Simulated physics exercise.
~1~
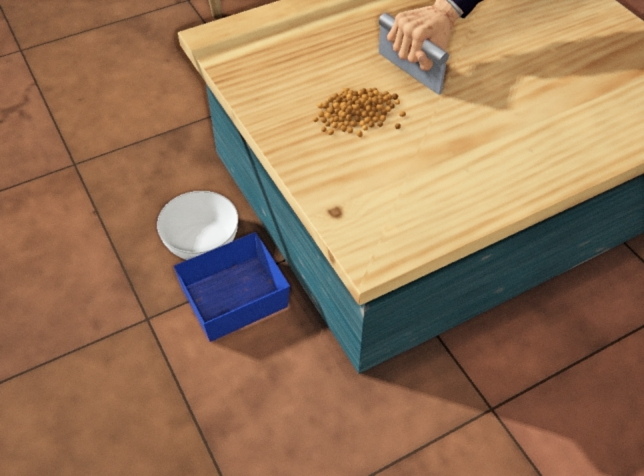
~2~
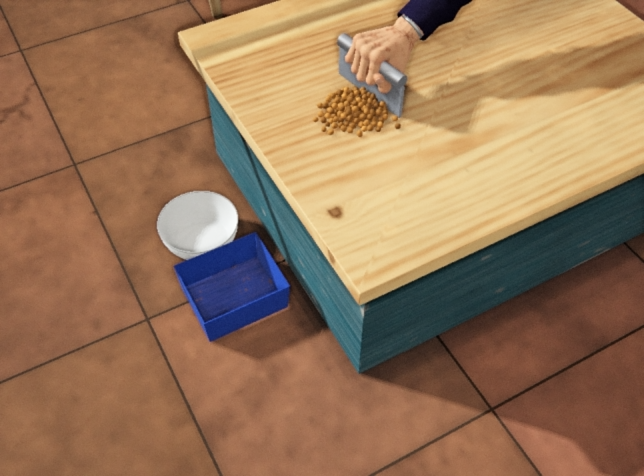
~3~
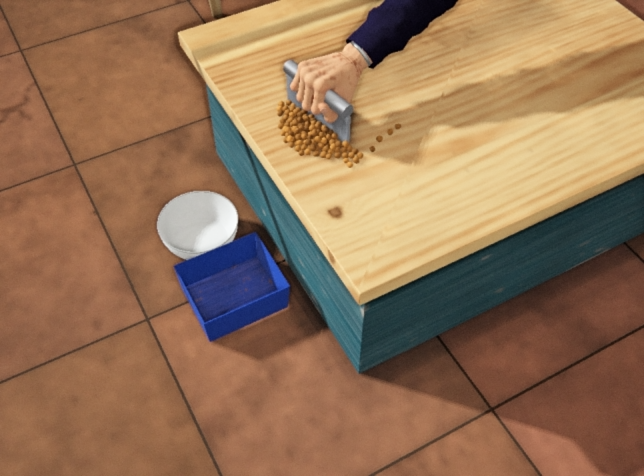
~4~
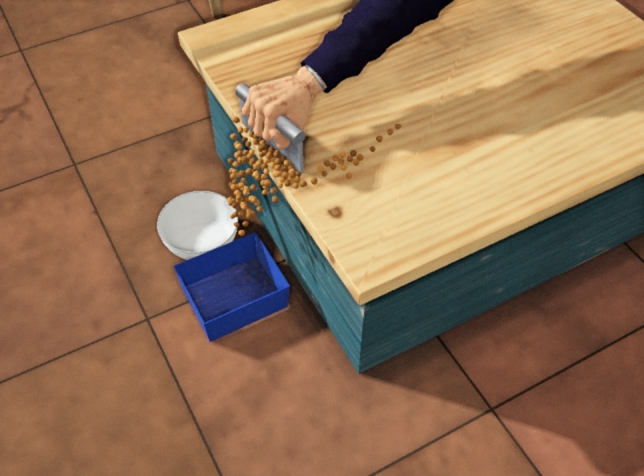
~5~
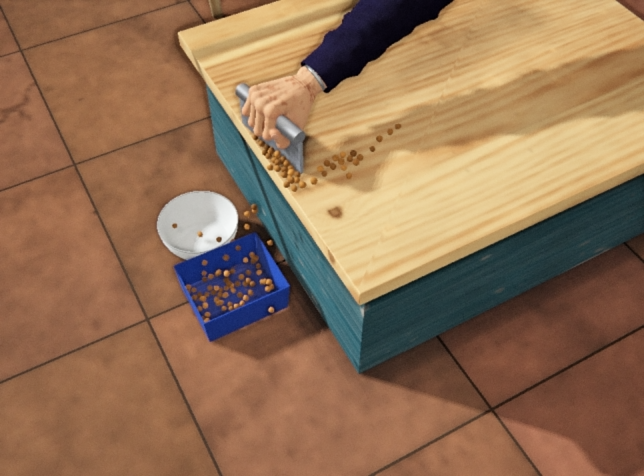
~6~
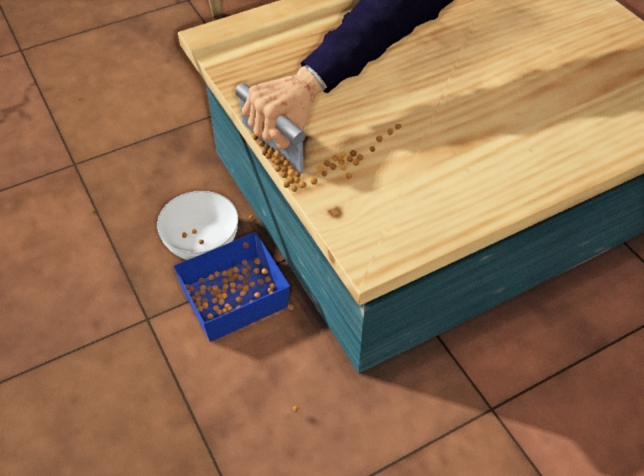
In this clip, a hand pushes a scraper left and down across a wooden surface into spilt roasted chickpeas, stopping at the edge as many tumble off, most landing in a blue tin, a few in a white bowl, while some remain on top.
